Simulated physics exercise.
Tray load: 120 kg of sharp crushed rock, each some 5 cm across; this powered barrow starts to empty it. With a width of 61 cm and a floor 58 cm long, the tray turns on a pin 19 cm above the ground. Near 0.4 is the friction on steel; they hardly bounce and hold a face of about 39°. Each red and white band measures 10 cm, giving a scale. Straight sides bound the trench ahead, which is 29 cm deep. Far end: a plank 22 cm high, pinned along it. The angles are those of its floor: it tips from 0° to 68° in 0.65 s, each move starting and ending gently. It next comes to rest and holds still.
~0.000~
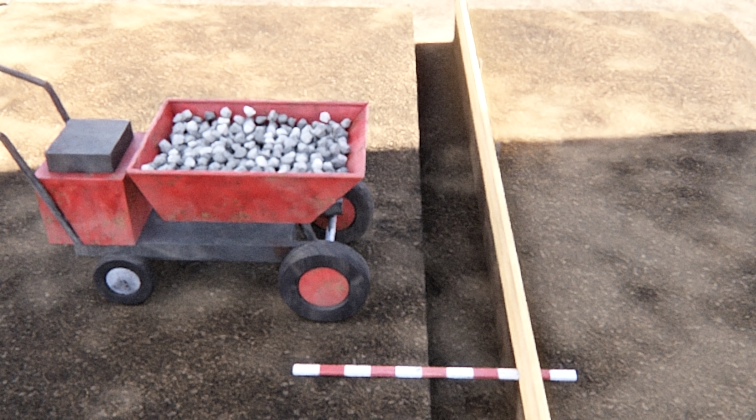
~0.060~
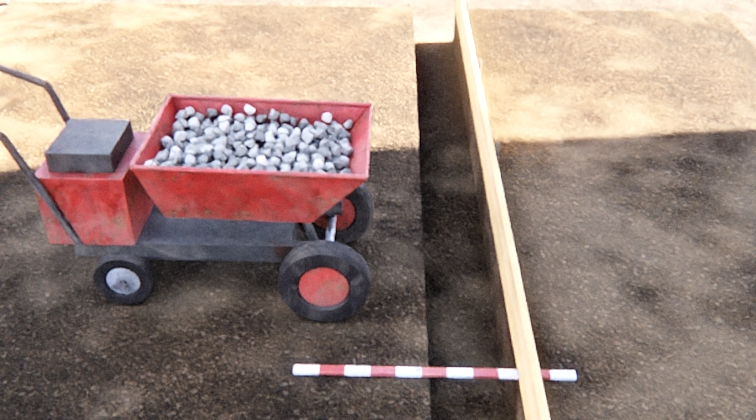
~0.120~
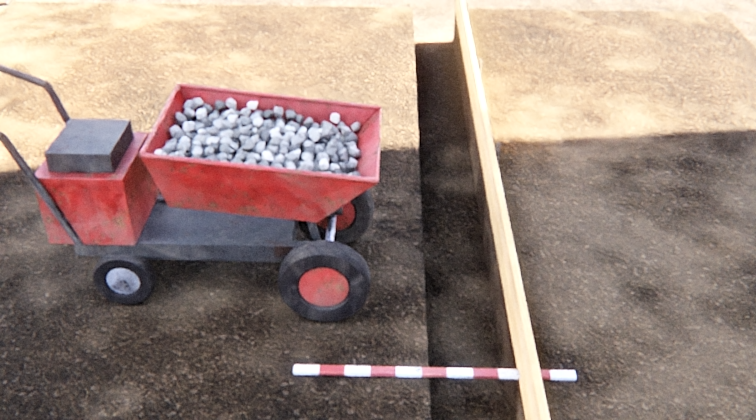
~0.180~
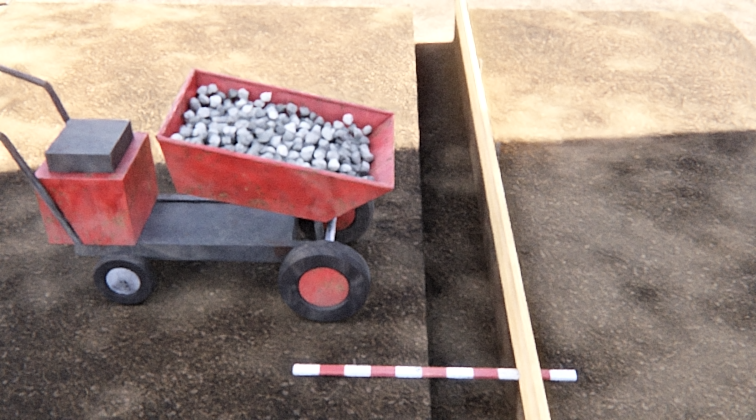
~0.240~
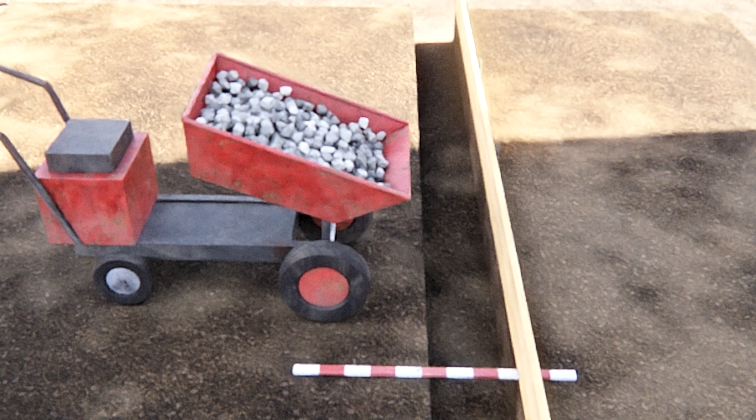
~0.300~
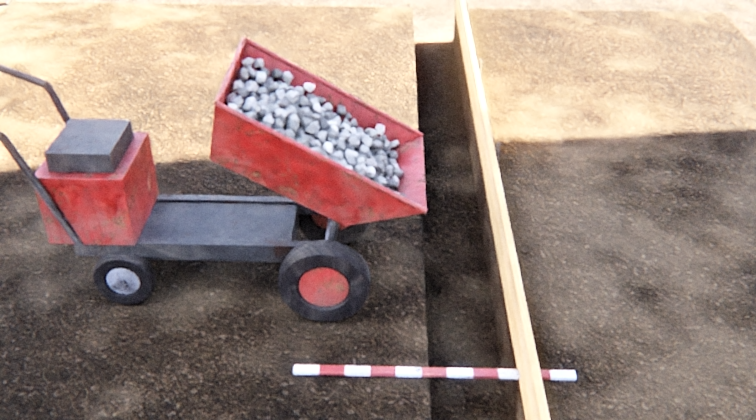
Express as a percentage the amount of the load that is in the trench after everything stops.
The amount is close to 74 per cent of the load.
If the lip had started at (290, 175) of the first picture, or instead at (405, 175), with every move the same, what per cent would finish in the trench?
From the first spot near 80, from the second near 10 per cent.
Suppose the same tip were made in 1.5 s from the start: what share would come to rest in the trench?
It would be near 85 percent.
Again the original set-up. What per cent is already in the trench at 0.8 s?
Some 20 per cent.
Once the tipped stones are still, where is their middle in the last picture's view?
(476, 314).
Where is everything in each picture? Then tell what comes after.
In the first picture, the tray is at 0°, its lip at (363, 176); the top of the load is at (252, 132).
In the second picture, the tray is at 2°, its lip at (367, 178); the top of the load is at (236, 129); the stones move at 0.4 m/s on average.
In the third picture, lip at (378, 181), floor tilted 6°, highest stones at (206, 118); the stones move at 0.8 m/s on average.
In the fourth picture, the tray is at 13°, its lip at (393, 188); the top of the load is at (204, 104); the stones move at 1.2 m/s on average.
In the fifth picture, lip at (410, 198), floor tilted 21°, highest stones at (223, 91); the stones move at 1.4 m/s on average.
In the sixth picture, the tray is at 30°, its lip at (426, 211); the top of the load is at (247, 77); the stones move at 1.5 m/s on average.
After 0.5 s the floor is at 58°; 100 % in the tray; the foremost stones are at (440, 215).
After 0.8 s the floor is at 68°; 77 % in the tray, 20 % in the trench, 3 % past the trench; the foremost stones are at (531, 262).
After 1.1 s the floor is at 68°; 25 % in the tray, 56 % in the trench, 19 % past the trench; the foremost stones are at (680, 295).
After 3.0 s the floor is at 68°; 7 % in the tray, 74 % in the trench, 19 % past the trench; the foremost stones are past the picture's edge.
